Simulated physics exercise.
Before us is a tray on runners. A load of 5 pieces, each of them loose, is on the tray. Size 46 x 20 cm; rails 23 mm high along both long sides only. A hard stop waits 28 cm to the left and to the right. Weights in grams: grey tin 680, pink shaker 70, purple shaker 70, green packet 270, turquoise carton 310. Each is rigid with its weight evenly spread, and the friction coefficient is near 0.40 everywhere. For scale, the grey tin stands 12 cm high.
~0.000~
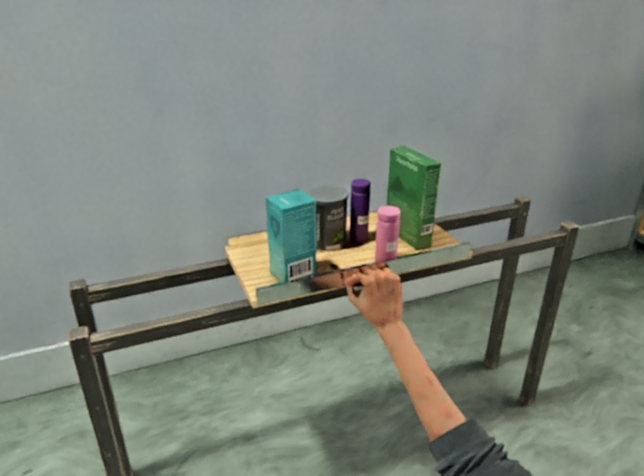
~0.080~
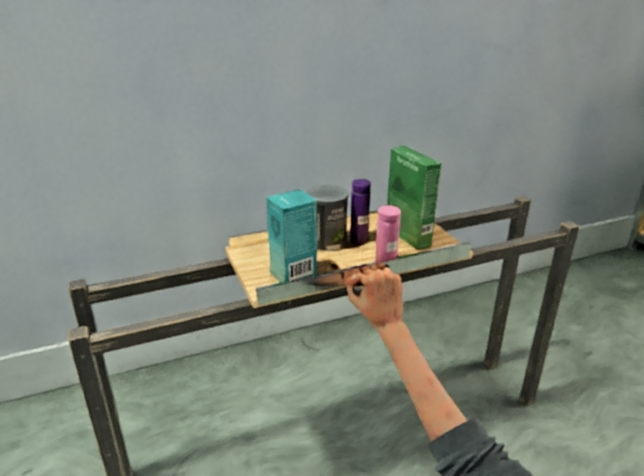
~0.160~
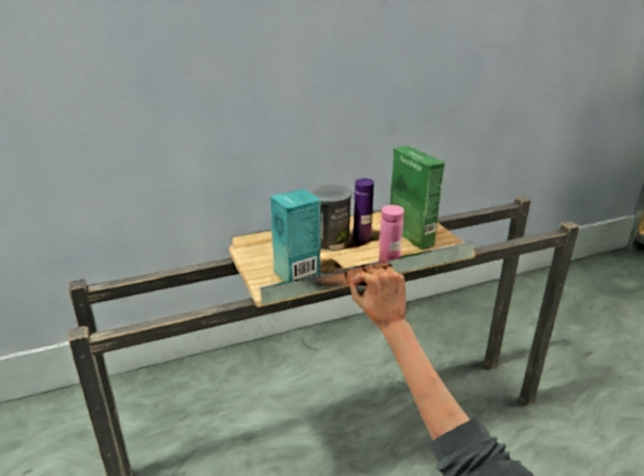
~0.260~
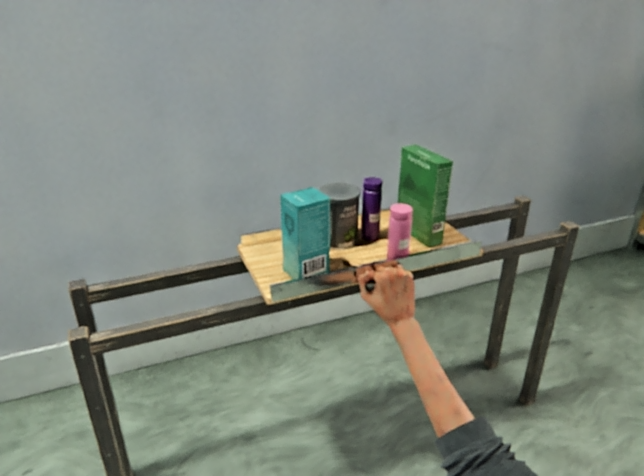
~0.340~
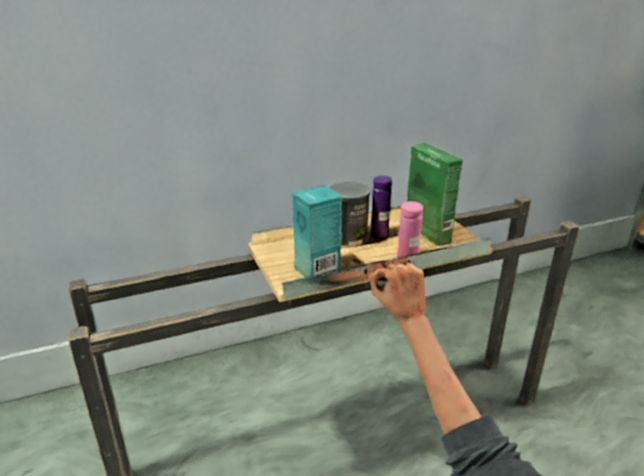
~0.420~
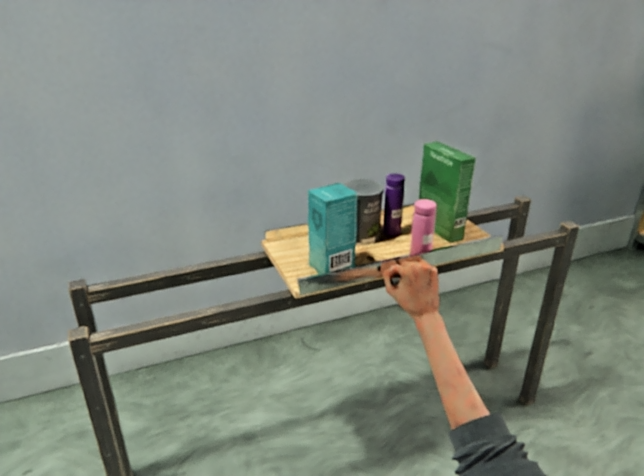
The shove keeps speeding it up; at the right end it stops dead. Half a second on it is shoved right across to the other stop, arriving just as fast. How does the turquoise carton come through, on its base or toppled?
The turquoise carton is still upright.
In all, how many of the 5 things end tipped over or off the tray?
3 of them.
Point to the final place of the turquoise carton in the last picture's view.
Around (144, 267).
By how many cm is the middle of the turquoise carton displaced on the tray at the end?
Some 1 cm.
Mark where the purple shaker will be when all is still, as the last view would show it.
Around (282, 250).
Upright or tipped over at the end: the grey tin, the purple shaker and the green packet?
The grey tin is still upright; the purple shaker topples; the green packet tips over.
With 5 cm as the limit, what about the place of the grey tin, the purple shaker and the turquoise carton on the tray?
The grey tin holds its spot; the purple shaker ends elsewhere; the turquoise carton stays put.
After 0.92 s, tray moved 28 cm right; green packet now off the tray; turquoise carton moved 7 cm near (450, 208); purple shaker 25° off upright.
After 1.72 s, tray moved 22 cm right; turquoise carton moved 7 cm near (426, 213); purple shaker on its side; pink shaker on its side.
After 2.72 s, tray moved 28 cm left; turquoise carton moved 4 cm near (162, 263); purple shaker on its side; pink shaker on its side.
In the end (4.7 s), off the tray and tipped over, green packet; toppled on the tray, pink shaker and purple shaker; the other 2 under 5 cm from the start. In the last view, turquoise carton near (144, 267).
